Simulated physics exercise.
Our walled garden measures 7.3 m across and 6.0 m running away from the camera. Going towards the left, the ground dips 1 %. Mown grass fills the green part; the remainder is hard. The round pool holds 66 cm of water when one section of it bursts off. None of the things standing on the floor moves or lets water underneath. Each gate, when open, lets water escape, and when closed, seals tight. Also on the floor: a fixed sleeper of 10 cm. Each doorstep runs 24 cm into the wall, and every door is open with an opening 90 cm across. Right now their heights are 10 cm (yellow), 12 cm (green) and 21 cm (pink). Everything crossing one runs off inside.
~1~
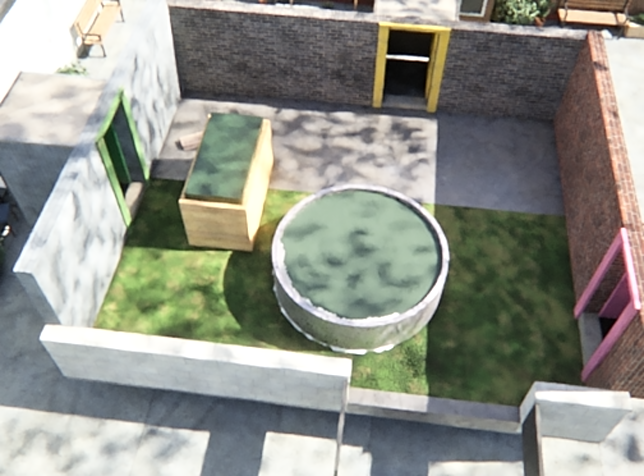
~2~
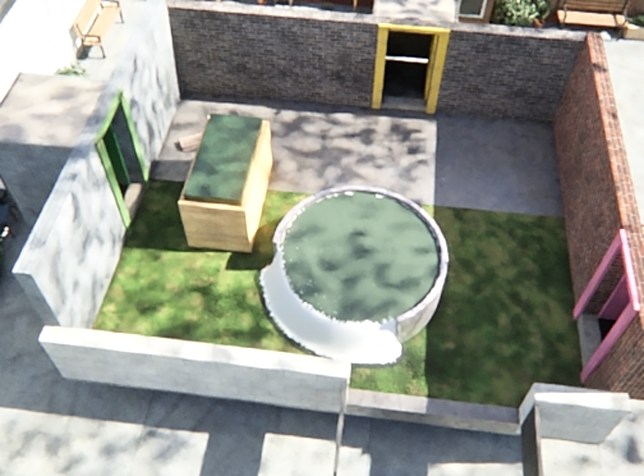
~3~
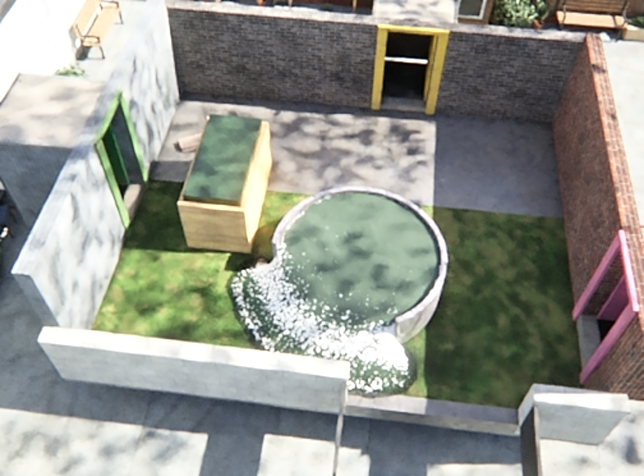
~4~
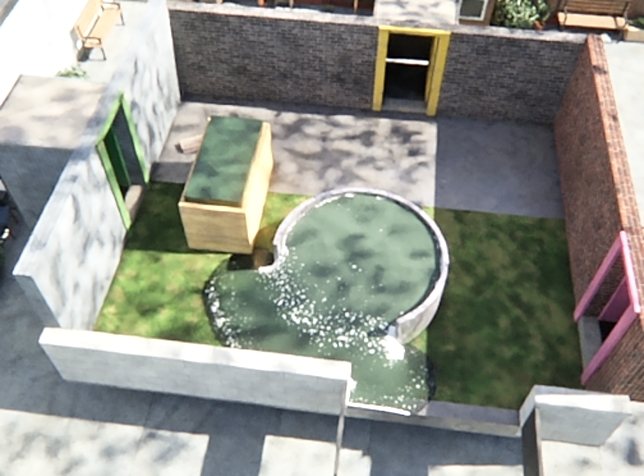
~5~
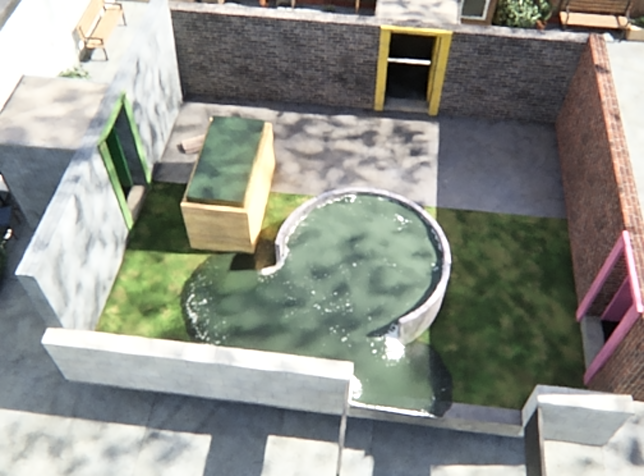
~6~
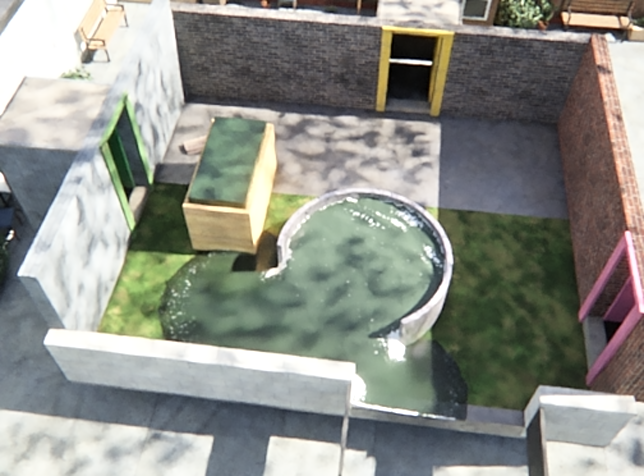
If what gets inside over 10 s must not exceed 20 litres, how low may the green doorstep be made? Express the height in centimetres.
Around 13 cm.
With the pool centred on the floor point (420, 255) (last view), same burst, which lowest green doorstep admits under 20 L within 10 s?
A minimum of about 10.0 cm.
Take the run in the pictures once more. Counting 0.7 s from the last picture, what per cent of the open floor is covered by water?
Near 25 per cent is wet.
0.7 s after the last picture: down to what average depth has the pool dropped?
Close to 34 cm deep on average.
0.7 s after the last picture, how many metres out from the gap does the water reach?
Roughly 3.4 metres.
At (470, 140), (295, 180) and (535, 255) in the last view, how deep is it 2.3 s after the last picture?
Around 0 cm, 0 cm and 0 cm.
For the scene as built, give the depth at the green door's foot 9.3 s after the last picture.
A ruler would read roughly 11.0 cm.
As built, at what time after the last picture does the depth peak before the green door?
Peak time: Around 3.5 s.
Then, 0.7 s after the last picture water covers 25 % of the floor, deepest (44 cm) near (87, 360); it has not reached the green door.
Then, 2.3 s after the last picture water covers 30 % of the floor, deepest (37 cm) near (87, 360); 16 cm at the green door, 1 litre in over its 12 cm doorstep.
Then, 9.3 s after the last picture water covers 95 % of the floor, deepest (12 cm) near (183, 108); 11 cm at the green door, 29 litres in over its 12 cm doorstep.
At the green door as built, the water peaked near 18 cm, 3.3 s after the last picture.
Run again over the same 10 s with other heights there, 30 litres in over 12 cm, 13 litres over 14 cm. The limit of 20 litres is kept from about 13 cm up.
